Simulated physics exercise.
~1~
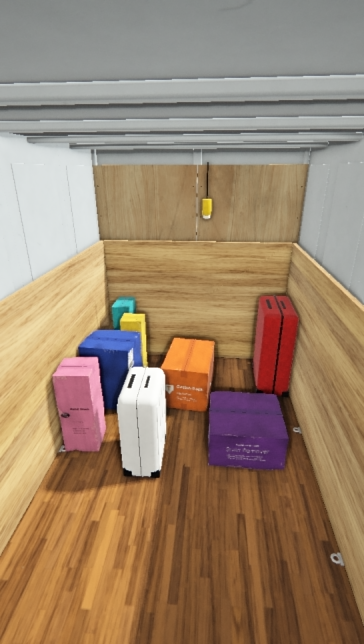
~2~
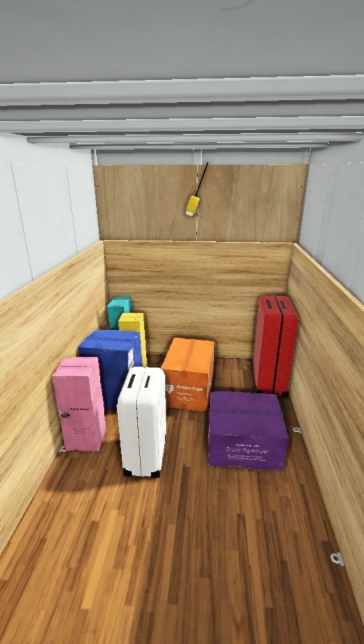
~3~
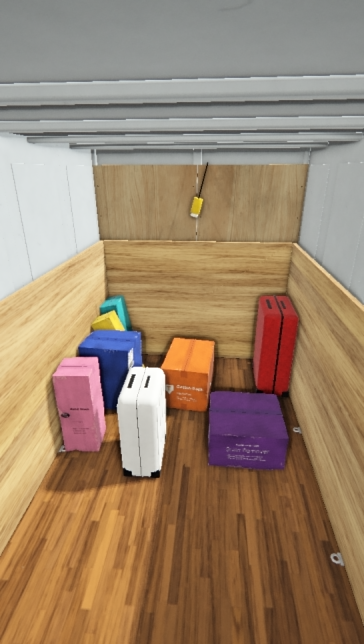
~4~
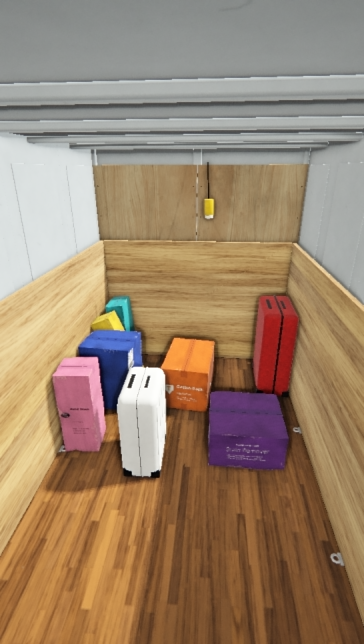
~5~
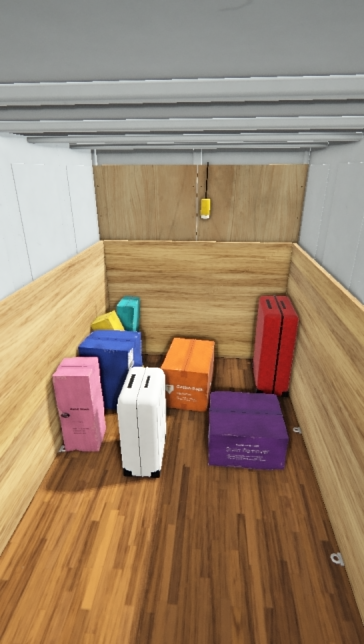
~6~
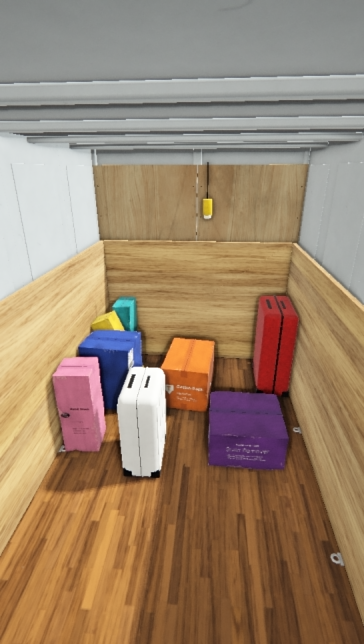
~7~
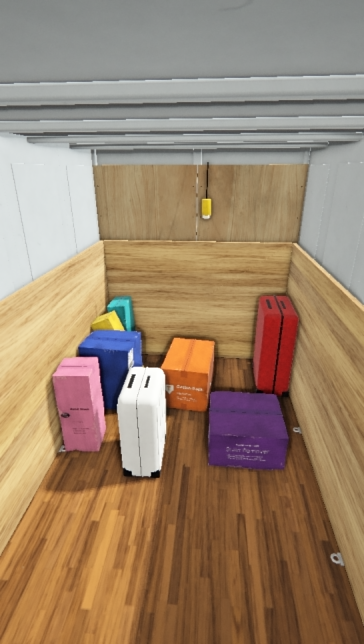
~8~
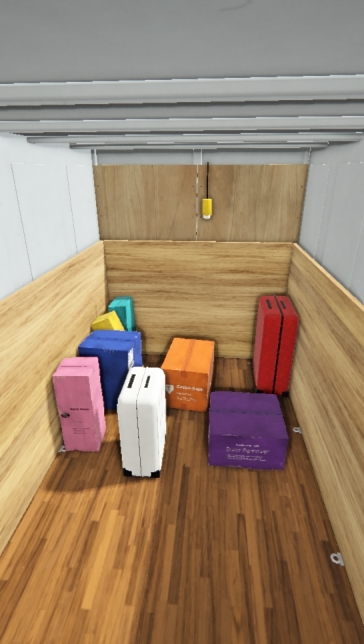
A yellow box and a turquoise box stand upright at the back left of a wood-lined van load bay, seen from the rear towards the bulkhead, with a yellow lamp hanging above. In front are a blue box, a pink box and a white case, with orange and purple boxes right of centre and a red case by the right wall. The lamp swings aside, and both back boxes lean left, the yellow one moving towards the wall. The turquoise box rocks upright, shifts slightly right, then eases back. At the end it stands upright while the yellow box remains tilted and everything else stays put.
